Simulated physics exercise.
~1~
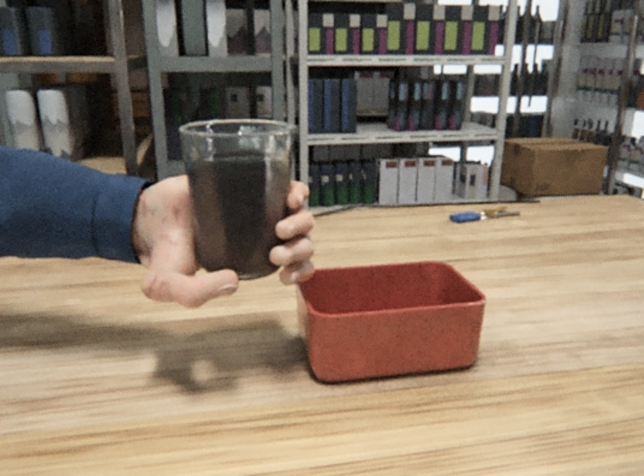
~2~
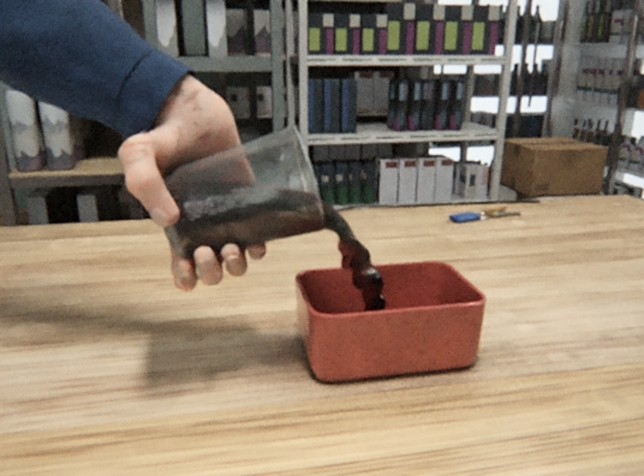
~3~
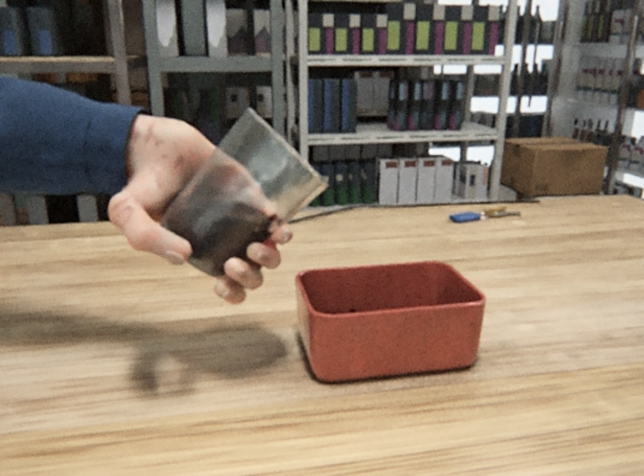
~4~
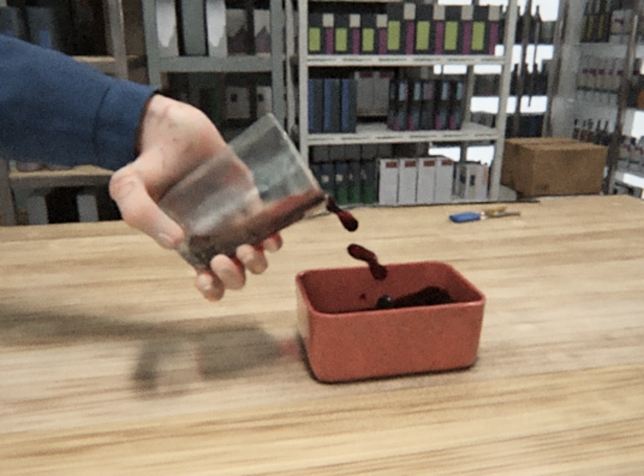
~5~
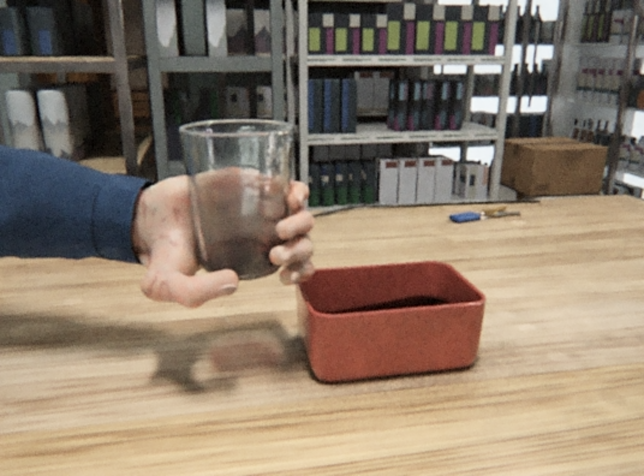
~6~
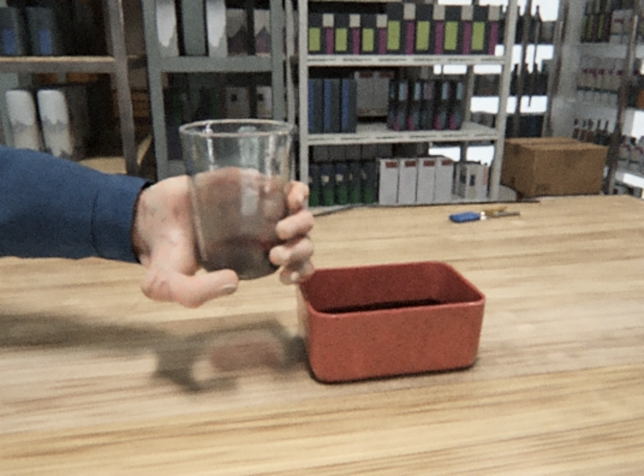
To begin with, a hand in a blue sleeve holds a clear drinking glass of dark wine upright, just left of an empty red box on a wooden worktop. The hand tips the glass steeply to the right, and wine streams over its rim into the box. It then eases the glass partly back, and the stream stops. Next it tips the glass forward again, sending more dark red wine down in broken blobs. Finally the hand turns the glass upright and holds it still, looking nearly empty, while dark wine lies inside the box.
